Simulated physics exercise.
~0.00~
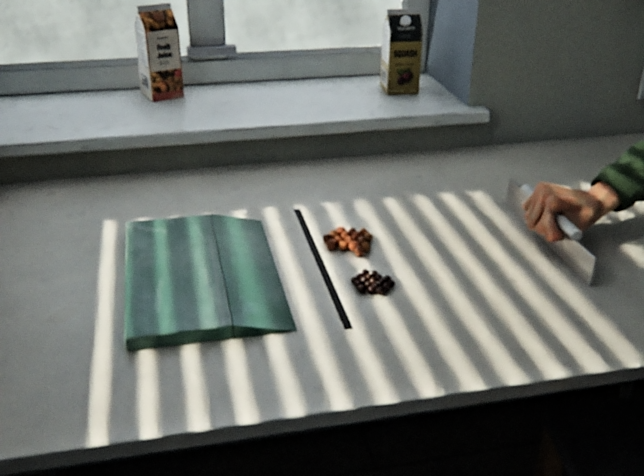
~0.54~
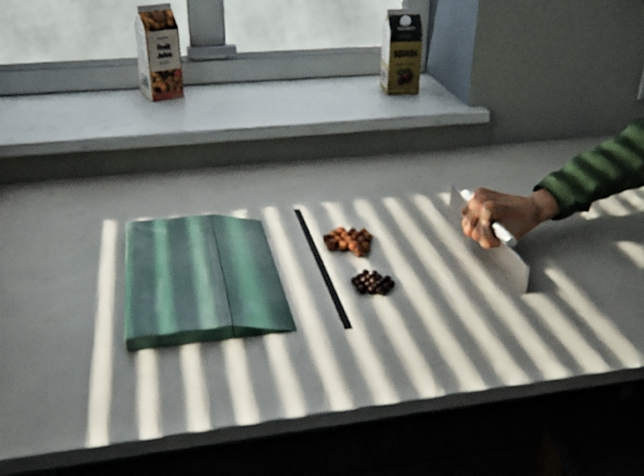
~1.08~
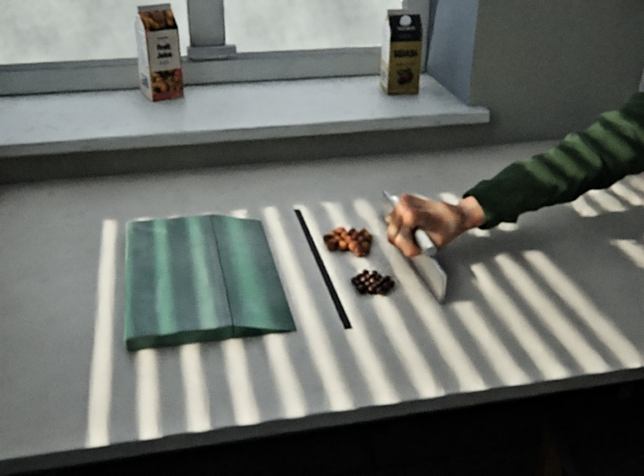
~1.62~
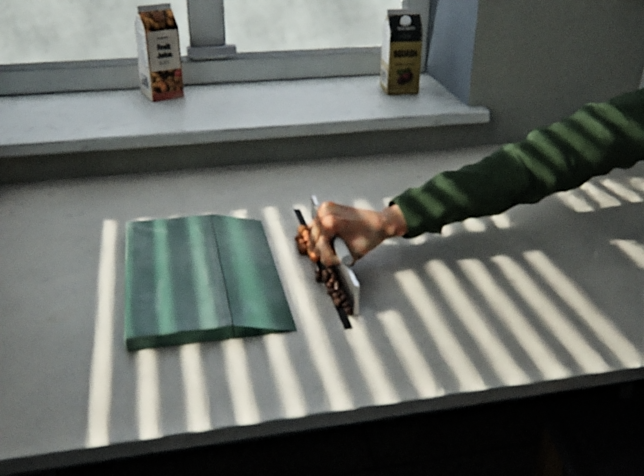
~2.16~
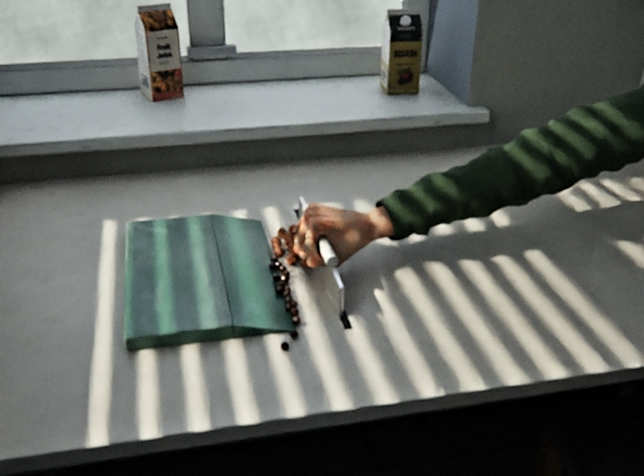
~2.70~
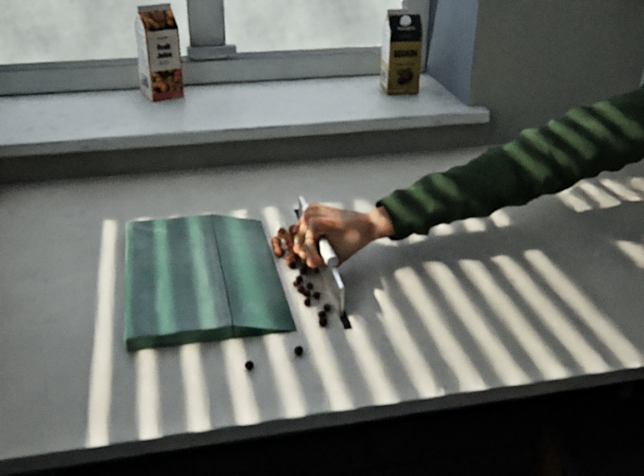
The clip opens on a gray tabletop striped with sunlight, where a green ramp lies left of a black tape strip and two small piles, one reddish-brown and one dark, sit to its right. A hand in a green sleeve slides a pale scraper leftward from the right side. The blade reaches both piles and pushes them toward the tape, where it stops. The pieces carry on to the ramp's edge, a few of the nearer dark ones getting onto it. Some dark pieces then roll back and scatter, leaving most of them and the reddish ones short of the ramp.
